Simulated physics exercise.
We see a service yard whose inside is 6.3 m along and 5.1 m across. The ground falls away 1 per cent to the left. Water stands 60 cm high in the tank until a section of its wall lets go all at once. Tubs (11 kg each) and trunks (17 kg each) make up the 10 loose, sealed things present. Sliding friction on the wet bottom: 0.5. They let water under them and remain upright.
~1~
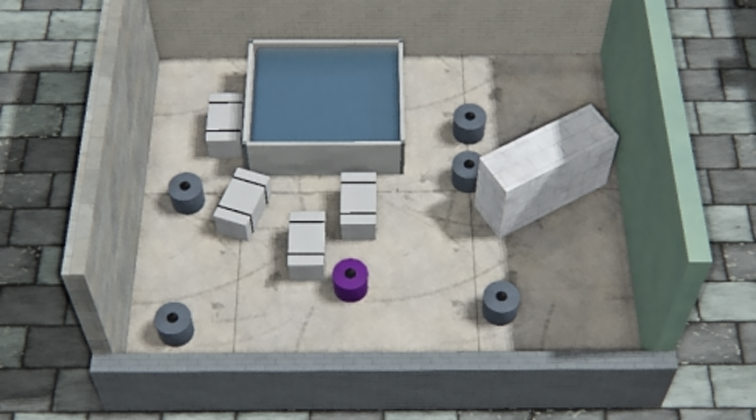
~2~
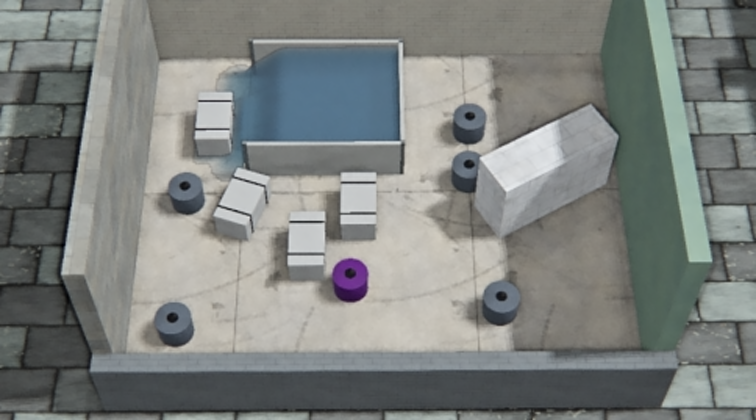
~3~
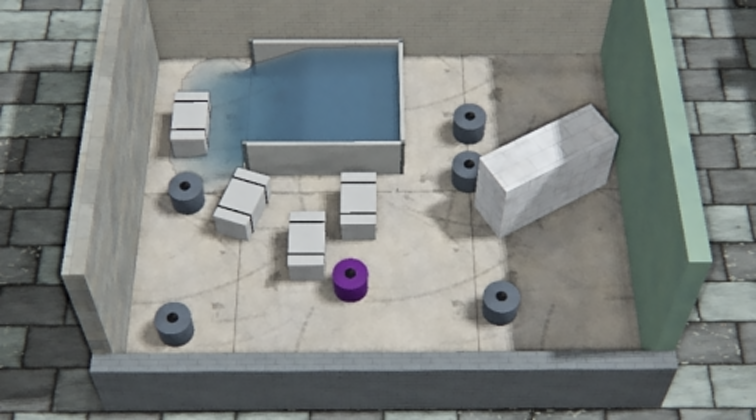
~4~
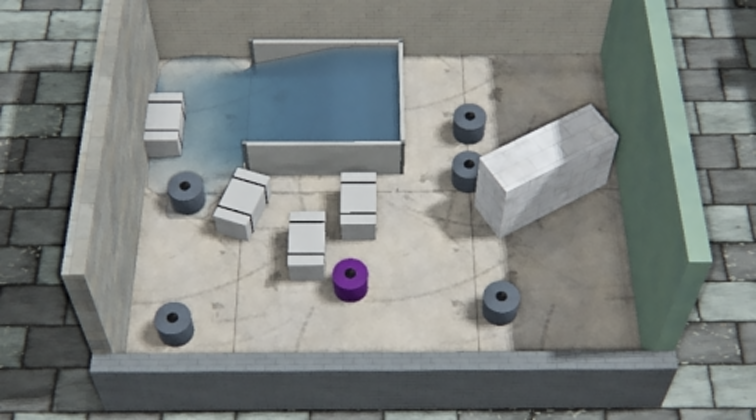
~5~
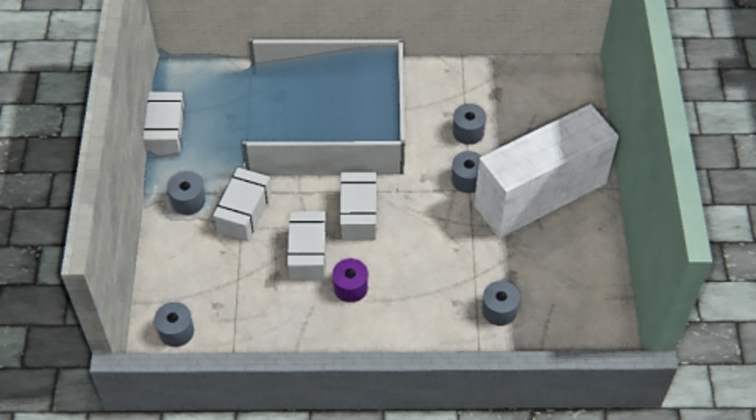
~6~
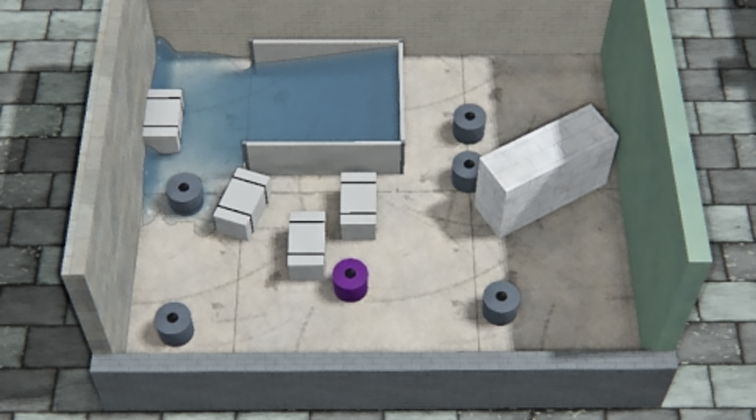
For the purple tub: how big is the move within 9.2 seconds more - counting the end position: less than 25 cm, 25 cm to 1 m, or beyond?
It's going to shift a modest amount, I think.
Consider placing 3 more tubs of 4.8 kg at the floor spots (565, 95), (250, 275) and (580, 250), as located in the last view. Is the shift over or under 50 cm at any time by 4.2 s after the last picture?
The first one ends up beyond that, the second beyond that, the third inside that.
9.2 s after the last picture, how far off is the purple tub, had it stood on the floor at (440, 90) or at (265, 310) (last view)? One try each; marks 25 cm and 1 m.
Order of tries: It keeps its spot; it is flushed away.
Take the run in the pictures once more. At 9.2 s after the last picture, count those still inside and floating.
At that time the total is 7.
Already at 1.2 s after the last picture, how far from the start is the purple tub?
About 0 cm out of place.
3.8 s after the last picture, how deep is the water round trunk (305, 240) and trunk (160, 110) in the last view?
About 2 and 16 cm.
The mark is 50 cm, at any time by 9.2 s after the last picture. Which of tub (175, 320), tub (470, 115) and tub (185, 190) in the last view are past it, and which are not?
Taking them in order: Exceeded, fell shy and exceeded.
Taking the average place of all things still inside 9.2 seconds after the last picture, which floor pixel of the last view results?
The average lands around (436, 214).
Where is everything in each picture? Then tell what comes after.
The purple tub at (351, 274), on the bottom; water covers 3.4 m2; 0 of 10 have shifted, in the first picture.
The purple tub at (351, 274) rests on the ground; water covers 4.2 m2; 1 of 10 have shifted, in the second picture.
The purple tub at (351, 274), on the bottom; water covers 5.3 m2; 1 of 10 have shifted, in the third picture.
The purple tub at (351, 274), on the bottom; water covers 6.5 m2; 1 of 10 have shifted, in the fourth picture.
The purple tub at (351, 274) rests on the ground; 6.7 m2 under water; 1 of 10 have shifted, in the fifth picture.
The purple tub at (351, 274) rests on the ground; water covers 7.0 m2; 1 of 10 have shifted, in the sixth picture.
Then, 1.2 s after the last picture the purple tub is near (351, 274), 0.0 m from its start, aground; 1 afloat.
Then, 3.8 s after the last picture the purple tub is near (351, 273), 0.0 m from its start, aground; 1 afloat.
Then, 6.2 s after the last picture the purple tub is near (381, 243), 0.6 m from its start, aground; 5 afloat.
Then, 9.2 s after the last picture the purple tub is near (393, 249), 0.6 m from its start, afloat; 7 afloat.
